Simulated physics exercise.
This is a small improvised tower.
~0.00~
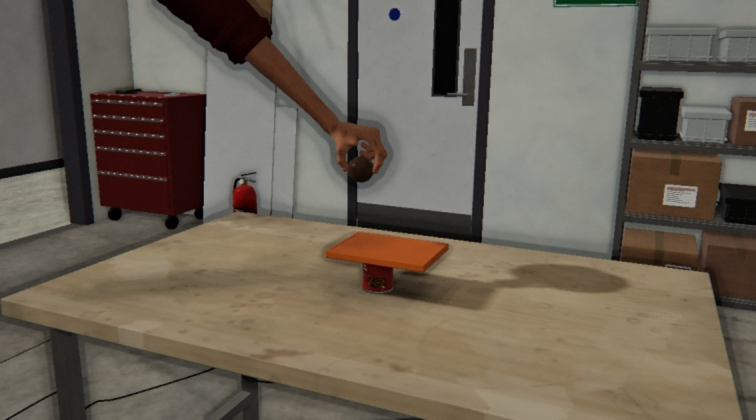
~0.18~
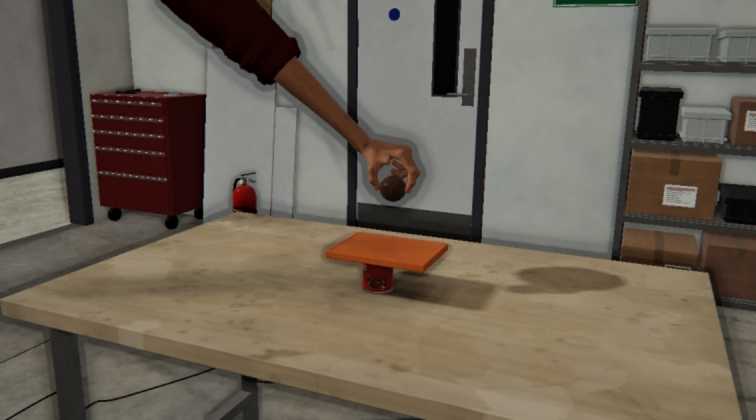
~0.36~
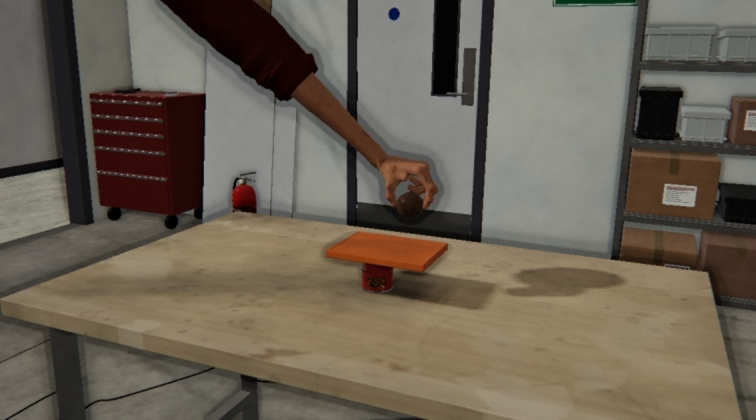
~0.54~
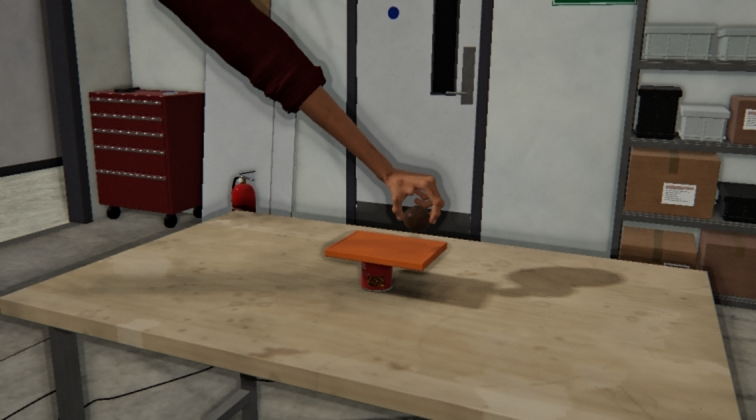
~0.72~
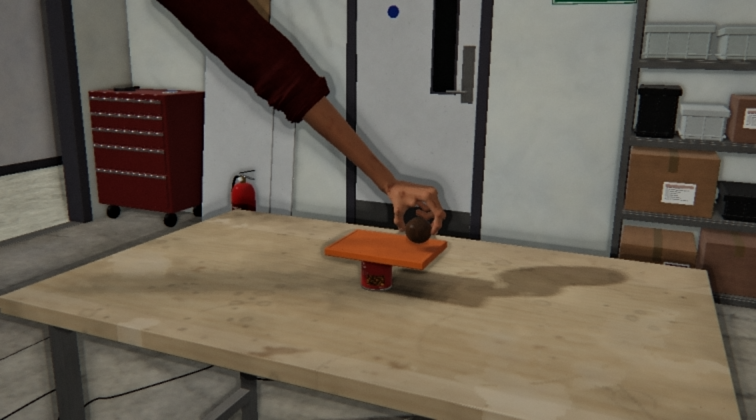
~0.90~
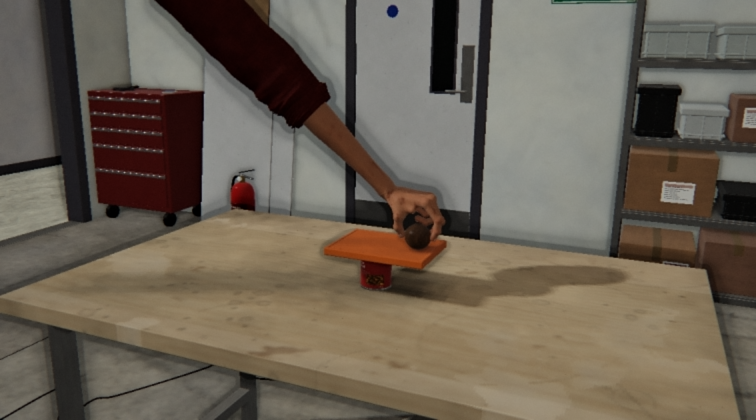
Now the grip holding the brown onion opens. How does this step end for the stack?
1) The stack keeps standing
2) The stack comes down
The answer is 2.
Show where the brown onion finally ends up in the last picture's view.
Look around (456, 287) in the final frame.
After 1.20 s, brown onion now fallen; orange lid turned 39° from how it was put.
After 1.30 s, orange lid turned 55° from how it was put.
After 1.40 s, orange lid turned 46° from how it was put.
After 2.30 s, orange lid turned 38° from how it was put.
In the end (3.5 s), fallen, brown onion; toppled in the stack, orange lid; red tin unmoved. At the end, from the last picture's camera, brown onion near (456, 287). The stack gives way.
